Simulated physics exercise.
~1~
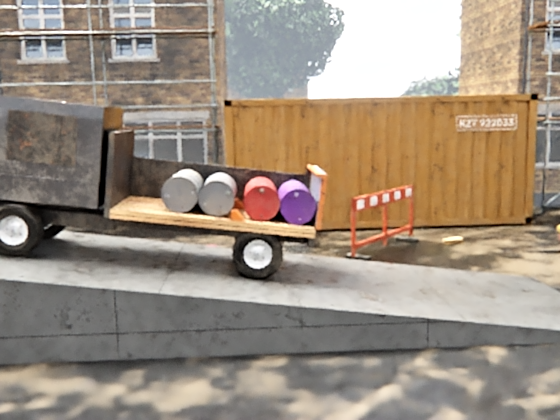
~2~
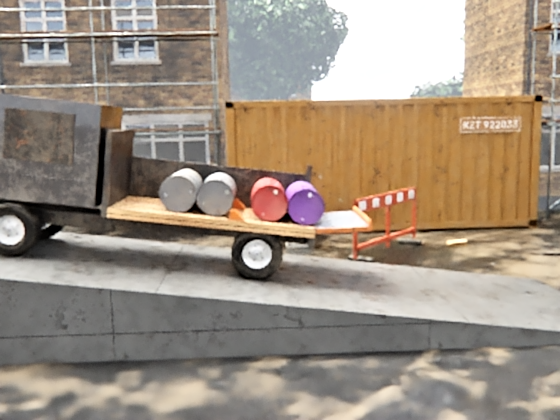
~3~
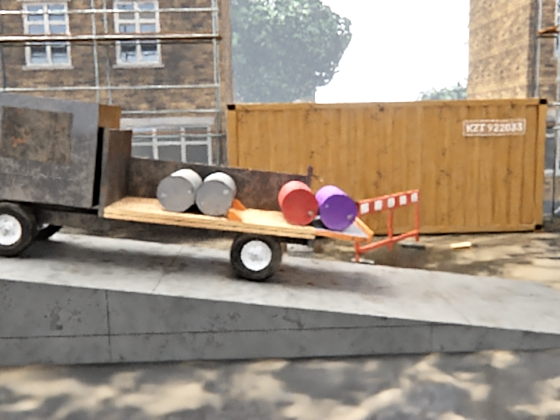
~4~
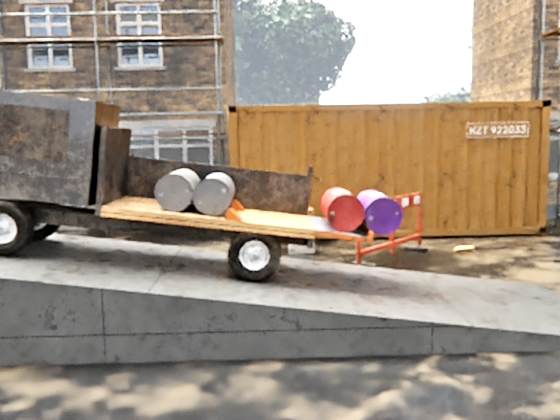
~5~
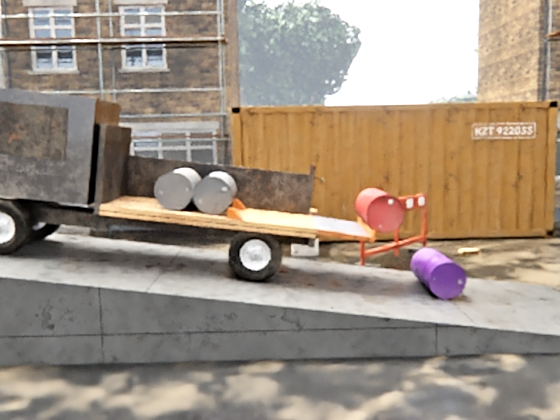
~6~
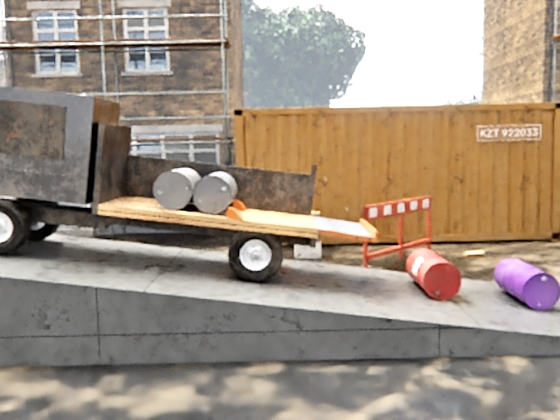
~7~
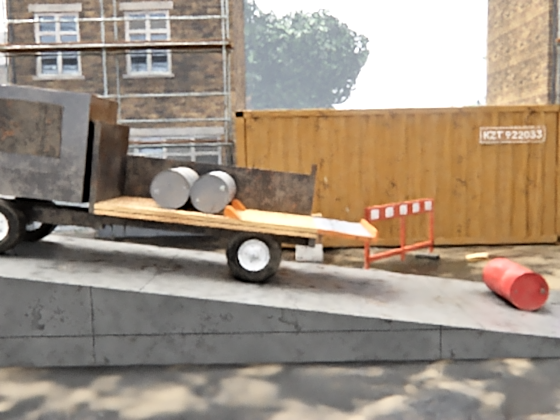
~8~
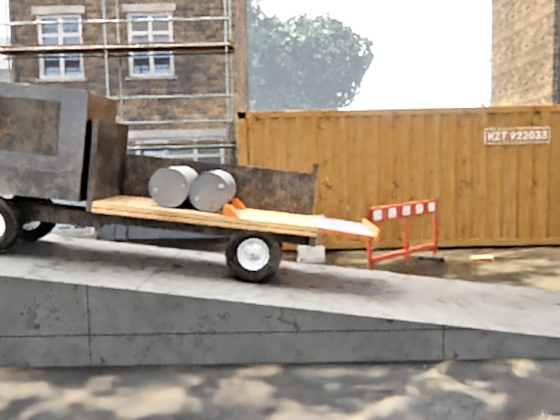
Purple and red drums rolling right off a truck's lowered tailgate and down a ramp out of view, two grey drums staying aboard.
